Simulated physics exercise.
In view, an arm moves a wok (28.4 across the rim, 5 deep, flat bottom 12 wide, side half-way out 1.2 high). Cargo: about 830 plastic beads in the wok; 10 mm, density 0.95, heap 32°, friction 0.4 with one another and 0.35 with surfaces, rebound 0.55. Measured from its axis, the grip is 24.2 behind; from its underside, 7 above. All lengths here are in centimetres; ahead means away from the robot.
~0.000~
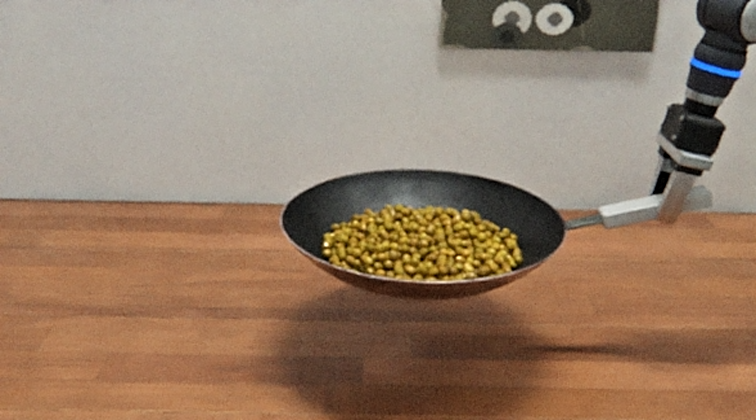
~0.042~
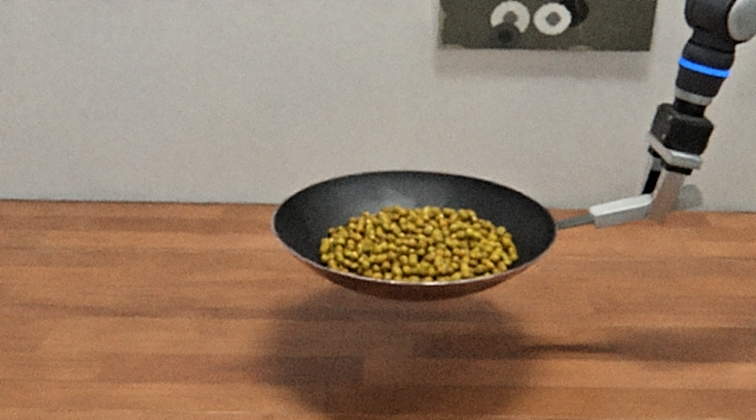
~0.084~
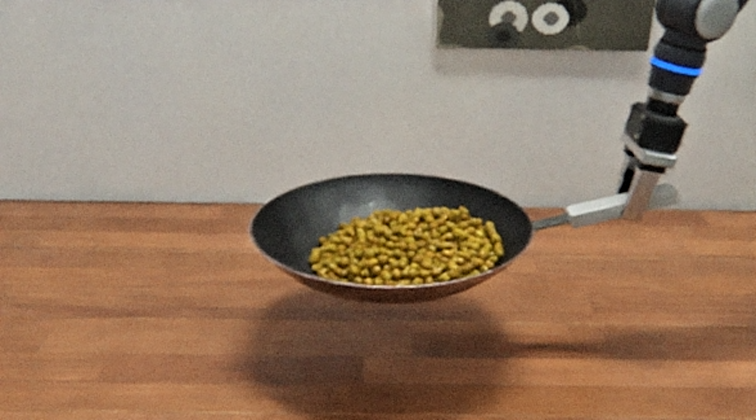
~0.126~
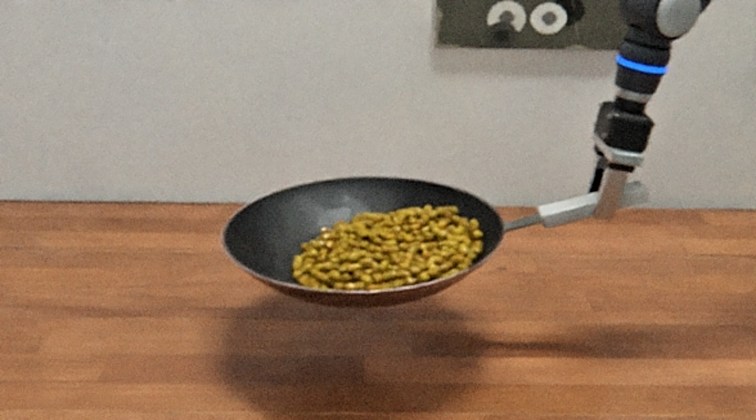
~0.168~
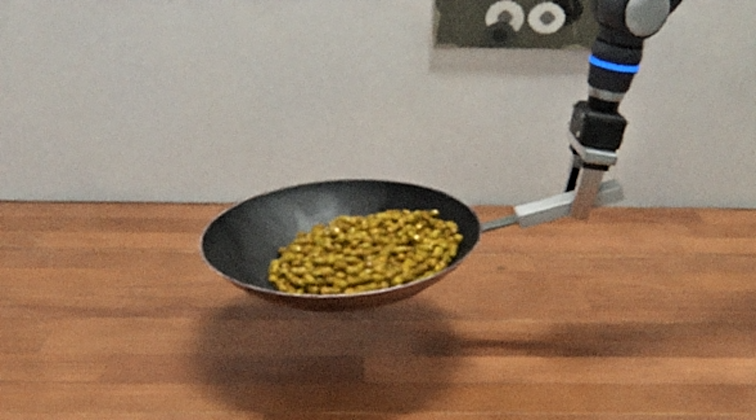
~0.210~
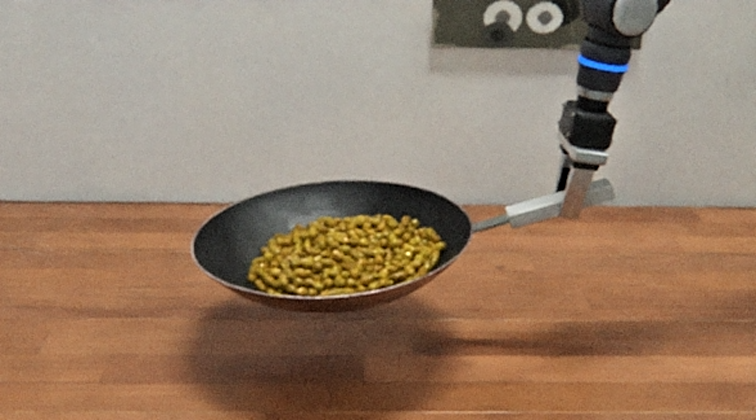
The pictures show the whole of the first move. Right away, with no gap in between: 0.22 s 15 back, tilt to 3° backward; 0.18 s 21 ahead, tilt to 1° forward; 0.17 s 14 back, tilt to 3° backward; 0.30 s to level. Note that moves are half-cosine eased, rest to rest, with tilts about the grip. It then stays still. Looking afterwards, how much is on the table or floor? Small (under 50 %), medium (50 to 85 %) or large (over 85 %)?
Small.
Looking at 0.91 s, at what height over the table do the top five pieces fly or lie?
I'd put it near 31 cm.
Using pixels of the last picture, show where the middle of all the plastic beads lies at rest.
Close to (371, 247) in the last view.
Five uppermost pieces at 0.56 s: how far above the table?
About 23 cm.
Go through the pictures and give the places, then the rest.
In the first frame, wok middle at (421, 241), level; upper third of the load around (424, 240), from x 325 to 520, top at y 210; 828 in the wok.
In the second frame, wok middle at (413, 242), level; upper third of the load around (426, 241), from x 325 to 515, top at y 210.
In the third frame, wok middle at (391, 245), tilted 1° forward; upper third of the load around (435, 243), from x 315 to 500, top at y 210.
In the fourth frame, wok middle at (364, 249), tilted 3° forward; upper third of the load around (424, 245), from x 295 to 475, top at y 210.
In the fifth frame, wok middle at (343, 253), tilted 4° forward; upper third of the load around (401, 247), from x 275 to 460, top at y 215.
In the sixth frame, wok middle at (335, 254), tilted 4° forward; upper third of the load around (373, 249), from x 255 to 440, top at y 220; 828 in the wok.
After 0.56 s, level, highest piece 24 above the table; 571 in the wok, 20 on the table or floor, 237 in flight or on a rim.
After 0.91 s, tilted 2° backward, highest piece 32 above the table; 718 in the wok, 29 on the table or floor, 81 in flight or on a rim.
After 1.28 s, level, highest piece 14 above the table; 739 in the wok, 74 on the table or floor, 15 in flight or on a rim.
After 2.33 s, level, highest piece 14 above the table; 739 in the wok, 89 on the table or floor.
At rest, 739 in the wok, 89 on the table or floor. That is 11 % on the table or floor.
